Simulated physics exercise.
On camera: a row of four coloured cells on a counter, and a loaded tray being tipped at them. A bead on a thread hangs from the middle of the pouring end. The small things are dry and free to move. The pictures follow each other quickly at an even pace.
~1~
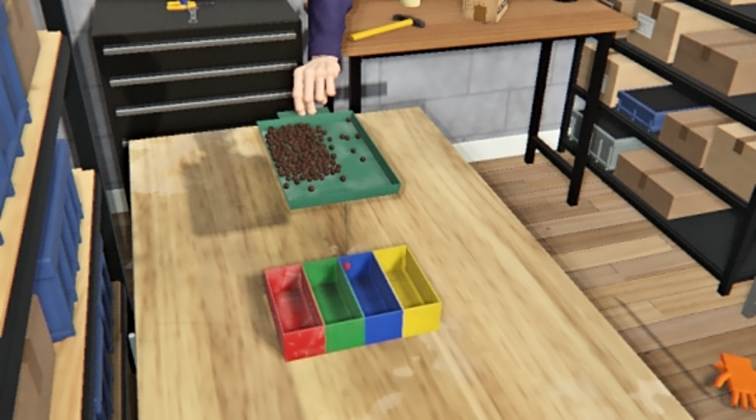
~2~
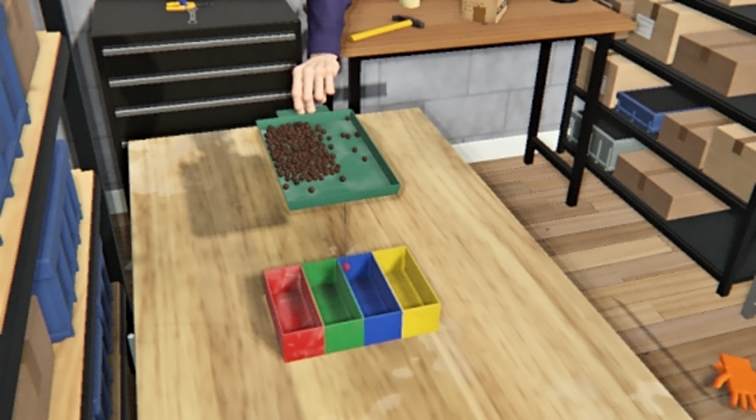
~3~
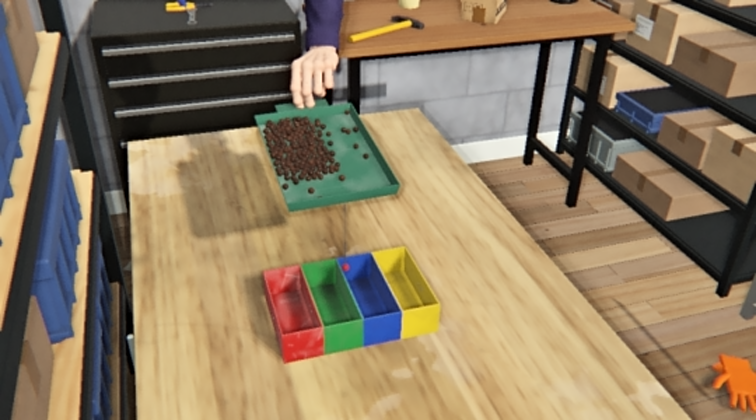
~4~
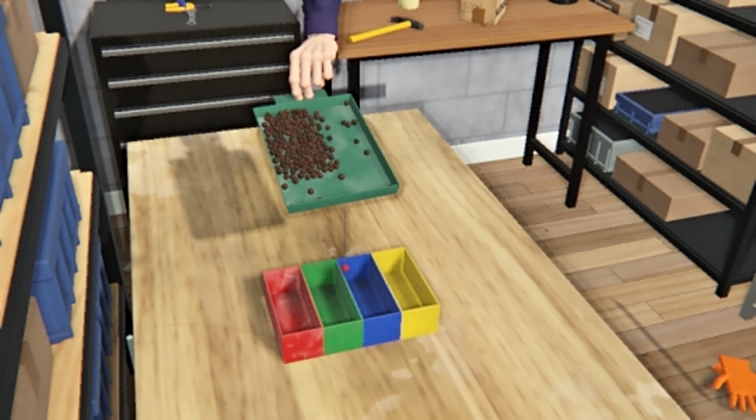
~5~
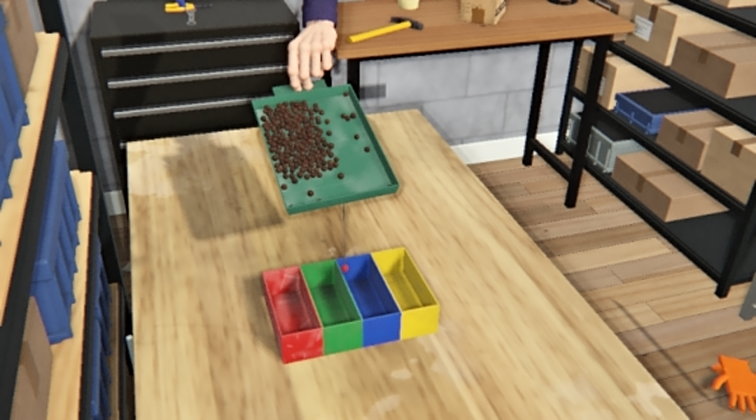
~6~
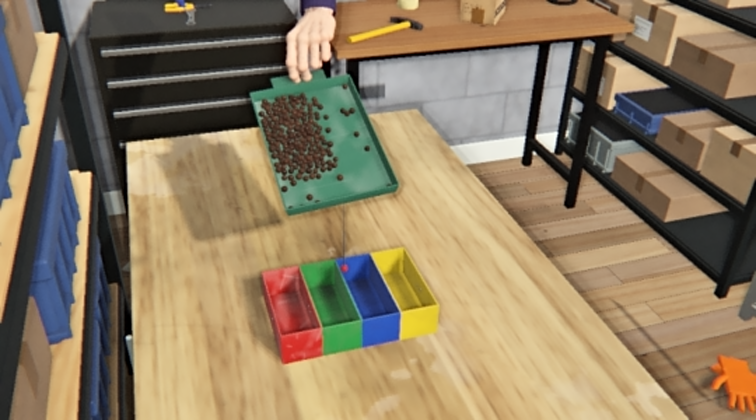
Hand gradually raising the far end of a green tray of small brown balls behind red, green, blue and yellow cells.
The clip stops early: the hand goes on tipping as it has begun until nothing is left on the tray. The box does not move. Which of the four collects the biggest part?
Fullest: The red cell.
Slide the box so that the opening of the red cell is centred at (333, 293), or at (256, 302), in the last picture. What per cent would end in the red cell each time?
The first gives 20 %, the second 0 %.
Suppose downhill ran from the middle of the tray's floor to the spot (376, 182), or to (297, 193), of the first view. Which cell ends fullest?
The first try: The cell in yellow. The second: The red cell.
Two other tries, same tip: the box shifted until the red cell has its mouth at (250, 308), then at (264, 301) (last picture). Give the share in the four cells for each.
Roughly 90 per cent, and 90 per cent.
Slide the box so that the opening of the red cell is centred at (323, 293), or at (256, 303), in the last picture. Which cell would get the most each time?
One: That red cell. Two: The cell in green.
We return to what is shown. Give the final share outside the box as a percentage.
Roughly 10 in a hundred.
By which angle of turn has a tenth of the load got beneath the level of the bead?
Near 70 degrees.
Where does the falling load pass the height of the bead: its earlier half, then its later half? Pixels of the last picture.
Around (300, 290) and then (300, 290).
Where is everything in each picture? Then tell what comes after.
In the first frame, corners of the pouring end at (290, 199) and (398, 183), level; middle of the load at (303, 149), chocolate balls; bead on its thread at (347, 266); red cell at (305, 341); green cell at (345, 333); blue cell at (384, 325); yellow cell at (422, 317).
In the second frame, corners of the pouring end at (289, 200) and (398, 184), level; middle of the load at (302, 149).
In the third frame, corners of the pouring end at (289, 202) and (397, 184), tipped barely, lowest at the left corner; middle of the load at (302, 146).
In the fourth frame, corners of the pouring end at (288, 204) and (397, 184), tipped a little, lowest at the left corner; middle of the load at (301, 141), a stray few on the move.
In the fifth frame, corners of the pouring end at (288, 206) and (396, 183), tipped a little, lowest at the left corner; middle of the load at (300, 137), a small part on the move.
In the sixth frame, corners of the pouring end at (287, 208) and (396, 183), tipped clearly, lowest at the left corner; middle of the load at (299, 135), most on the move; red cell at (302, 344); green cell at (342, 335); blue cell at (381, 327); yellow cell at (419, 320).
Soon after the last picture, tray tipped steeply; most on the tray; a stray few in the red cell; a stray few in the green cell; a small part falling or outside the box.
A little later, tray tipped right over; a small part on the tray; about half in the red cell; about a quarter in the green cell; about a quarter falling or outside the box.
Later still, tray tipped past a quarter turn; about two thirds in the red cell; about a quarter in the green cell; a small part falling or outside the box.
At rest, tray tipped past a quarter turn; about two thirds in the red cell; about a quarter in the green cell; none in the blue cell; none in the yellow cell; a small part outside the box.
